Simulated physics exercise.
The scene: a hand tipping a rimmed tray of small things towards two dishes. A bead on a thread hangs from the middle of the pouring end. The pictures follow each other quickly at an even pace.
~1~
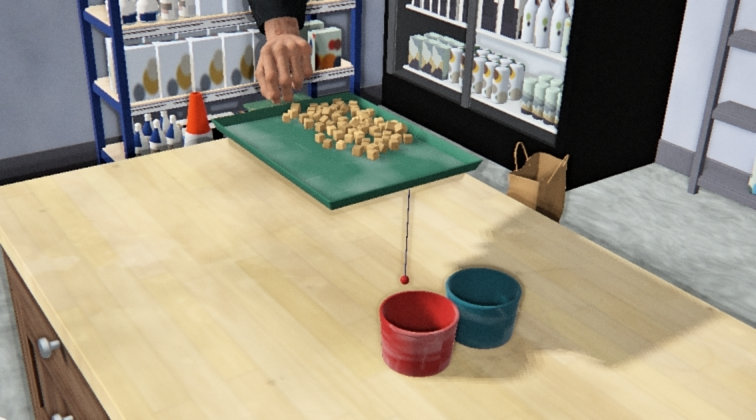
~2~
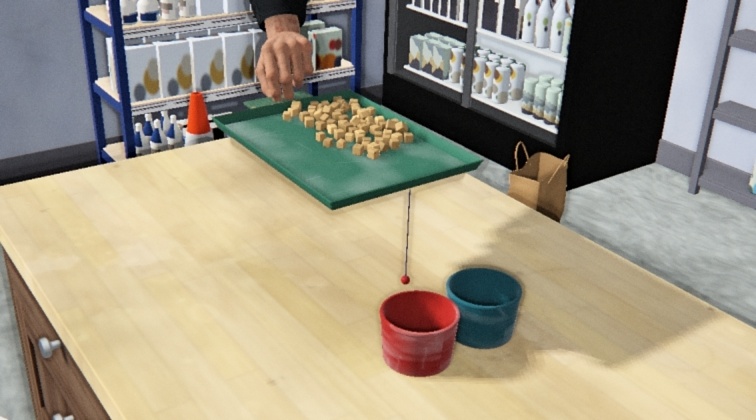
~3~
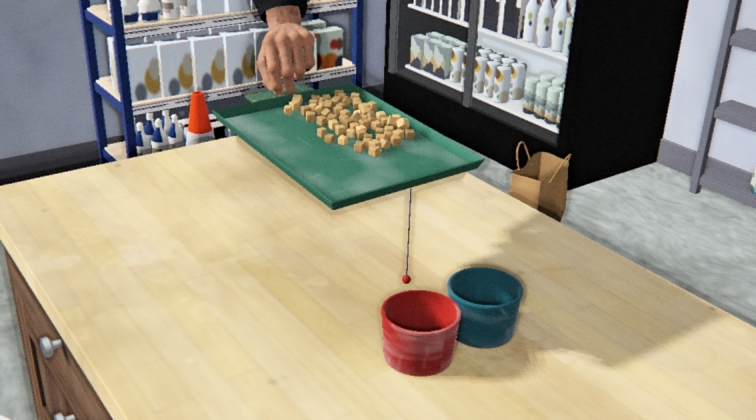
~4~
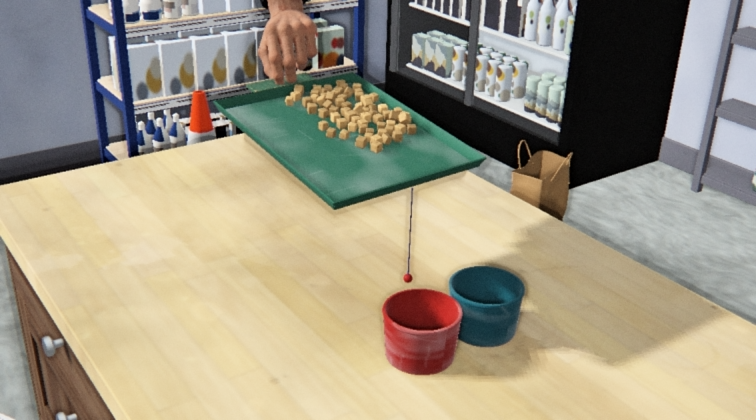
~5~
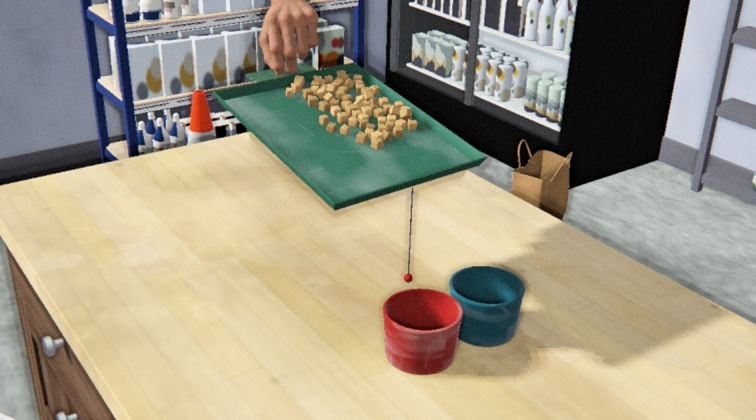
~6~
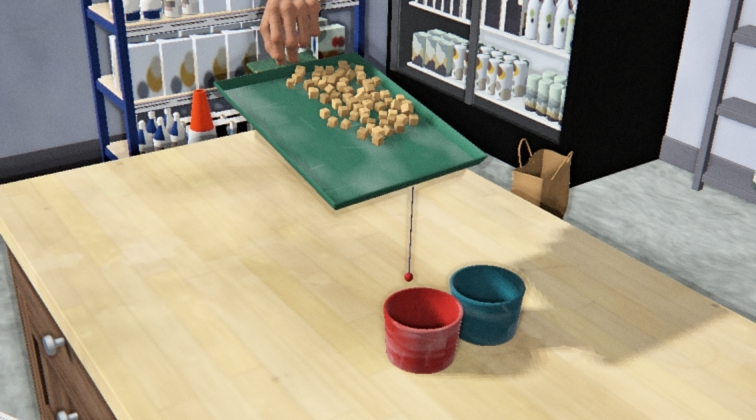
The clip shows a hand gradually raising the far end of a green tray of small wooden cubes above a table, tilting it slightly towards its near left corner, while a red dish and a blue dish sit below.
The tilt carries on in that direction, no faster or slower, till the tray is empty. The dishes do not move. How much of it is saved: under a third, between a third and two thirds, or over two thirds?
Caught overall: From one third to two thirds.
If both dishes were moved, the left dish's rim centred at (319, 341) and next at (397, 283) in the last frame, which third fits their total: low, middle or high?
In turn: In the middle band; under a third.
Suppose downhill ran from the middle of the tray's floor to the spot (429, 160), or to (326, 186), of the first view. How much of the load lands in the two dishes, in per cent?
First some 40, then 0 per cent.
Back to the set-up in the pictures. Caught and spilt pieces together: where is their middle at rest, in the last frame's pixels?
Close to (413, 359).
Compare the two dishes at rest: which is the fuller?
The winner is the left-hand dish.
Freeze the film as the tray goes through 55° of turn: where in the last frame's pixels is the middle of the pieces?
Roughly at (412, 203).
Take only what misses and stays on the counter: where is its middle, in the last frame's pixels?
Near (380, 405).
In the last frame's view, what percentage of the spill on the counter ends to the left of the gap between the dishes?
It comes to 90 per cent or so.
Shortly afterwards, tray tipped steeply; near half on the tray; a little in the left dish; a little in the right dish; near a quarter outside both; a little in the air.
Next, tray tipped right over; only a few on the tray; near a quarter in the left dish; a little in the right dish; near a third outside both; near a quarter in the air.
Some moments later, tray tipped past a quarter turn; near a third in the left dish; a little in the right dish; near half outside both.
In the end, tray tipped past a quarter turn; near a third in the left dish; a little in the right dish; near half outside both.
